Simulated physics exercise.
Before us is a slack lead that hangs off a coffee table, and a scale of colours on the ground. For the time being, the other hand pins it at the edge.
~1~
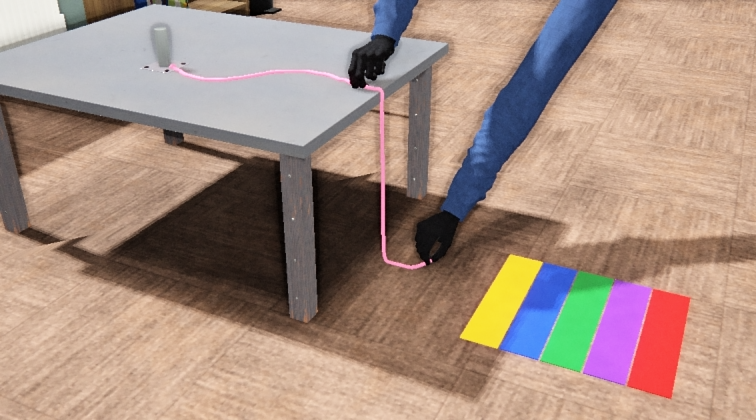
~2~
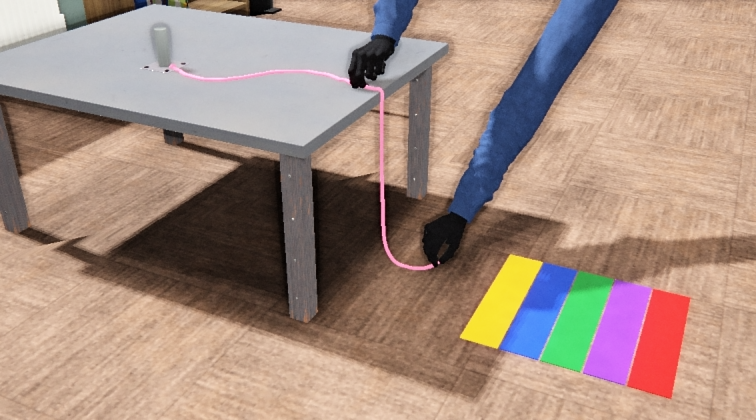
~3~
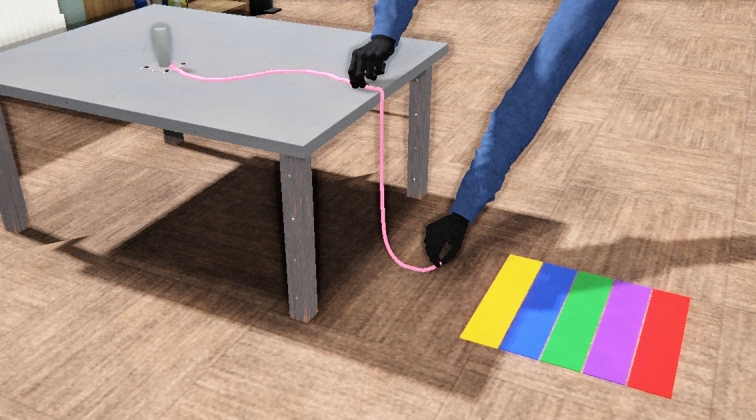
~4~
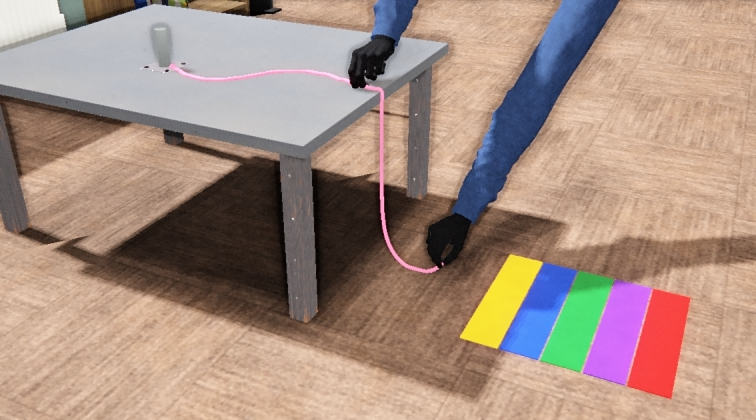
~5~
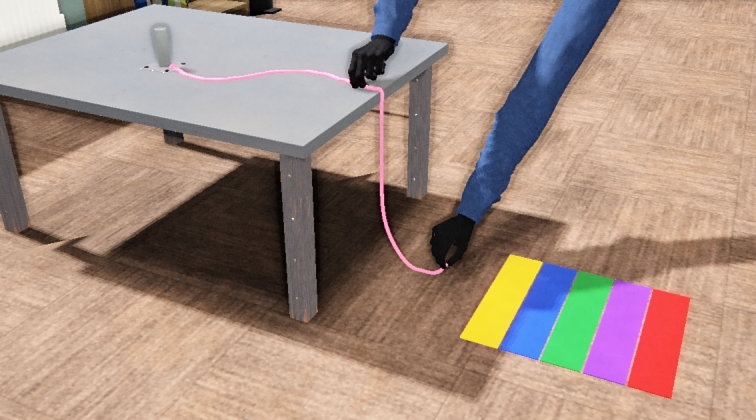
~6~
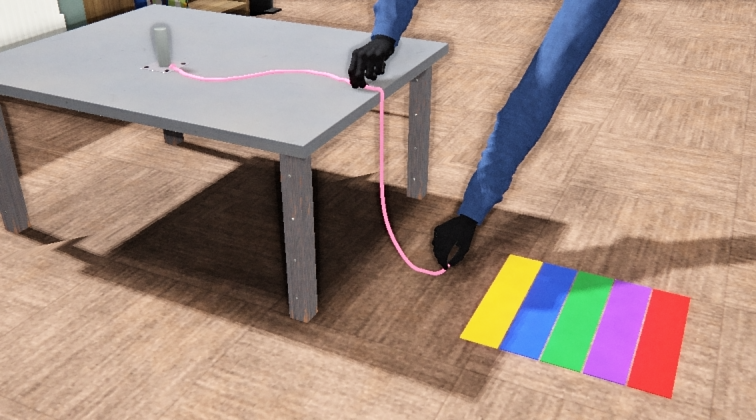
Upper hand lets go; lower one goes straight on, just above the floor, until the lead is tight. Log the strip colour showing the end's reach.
Reach: Green strip.
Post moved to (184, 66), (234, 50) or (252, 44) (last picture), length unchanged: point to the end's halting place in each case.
In order, the pixels are (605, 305), (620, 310) and (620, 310).
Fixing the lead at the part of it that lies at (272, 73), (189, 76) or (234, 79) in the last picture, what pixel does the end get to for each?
Results: (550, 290); (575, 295); (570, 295).
Soon after, end near (520, 283); over yellow.
Then, end near (560, 293); over blue.
At full stretch, end near (585, 300); over green. Over green.
